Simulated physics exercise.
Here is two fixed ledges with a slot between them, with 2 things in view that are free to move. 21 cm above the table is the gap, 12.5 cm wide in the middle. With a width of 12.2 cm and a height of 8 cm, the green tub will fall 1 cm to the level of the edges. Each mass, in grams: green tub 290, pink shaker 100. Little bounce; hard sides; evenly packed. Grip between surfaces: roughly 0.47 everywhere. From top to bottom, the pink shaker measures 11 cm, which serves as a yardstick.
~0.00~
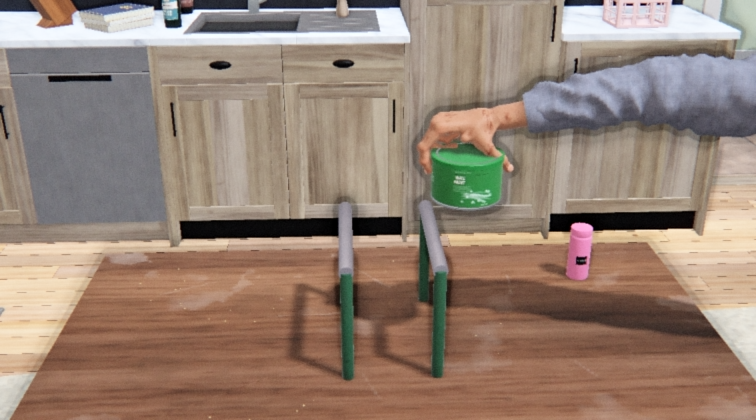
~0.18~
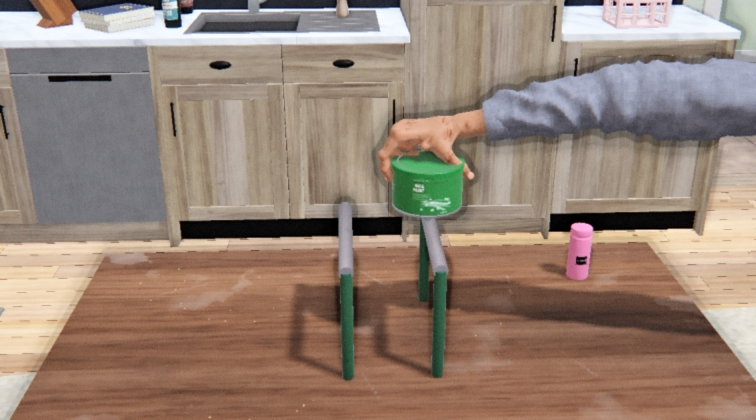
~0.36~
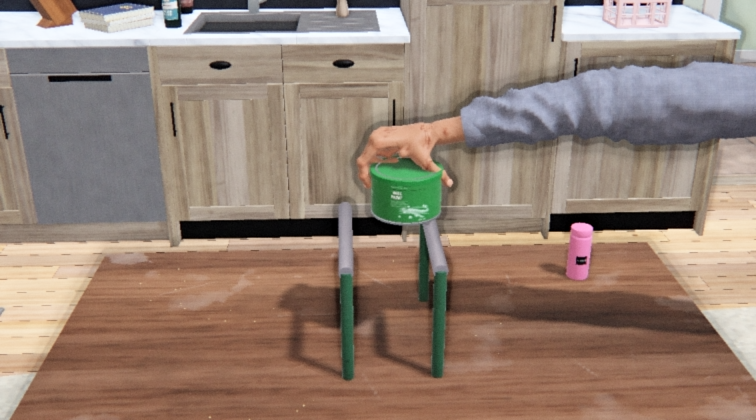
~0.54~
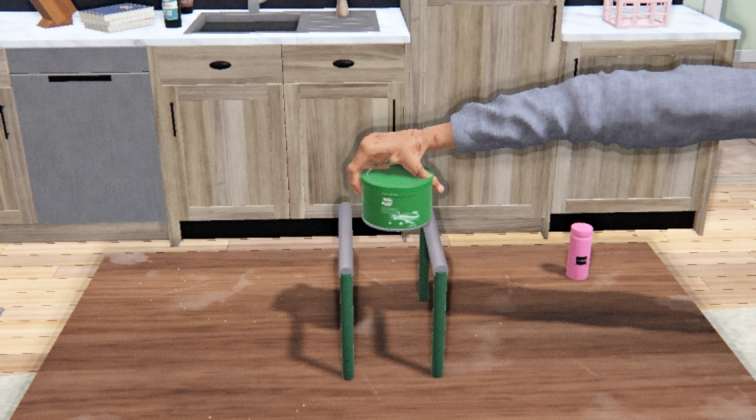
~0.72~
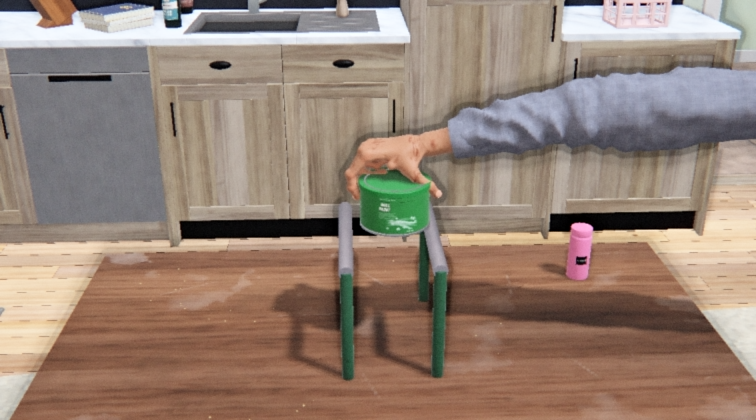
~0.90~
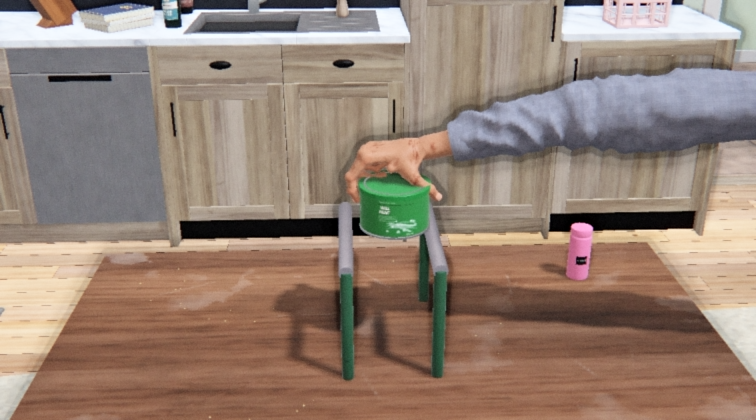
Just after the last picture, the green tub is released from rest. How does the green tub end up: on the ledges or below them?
It ends up on the ledges.
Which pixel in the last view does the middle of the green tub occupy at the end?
Look near (388, 227) in the last picture.
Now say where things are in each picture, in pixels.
In the first frame, 13 cm from its drop point; green tub (467, 175); pink shaker (579, 252).
In the second frame, 7 cm from its drop point; green tub (428, 183); pink shaker (579, 252).
In the third frame, 3 cm from its drop point; green tub (406, 190); pink shaker (579, 252).
In the fourth frame, 2 cm from its drop point; green tub (397, 196); pink shaker (579, 252).
Held still over the gap; green tub (395, 201); pink shaker (579, 252), in the fifth frame.
Held still over the gap; green tub (395, 204); pink shaker (579, 252), in the sixth frame.
After 1.10 s, green tub leaning 19° near (388, 223).
After 1.30 s, green tub leaning 27° near (388, 227).
At rest (1.9 s), not toppled but over 4 cm from the start, green tub; pink shaker in place, give or take 4 cm. Seen from the same camera at the end, green tub near (388, 227). The tub stays on top.
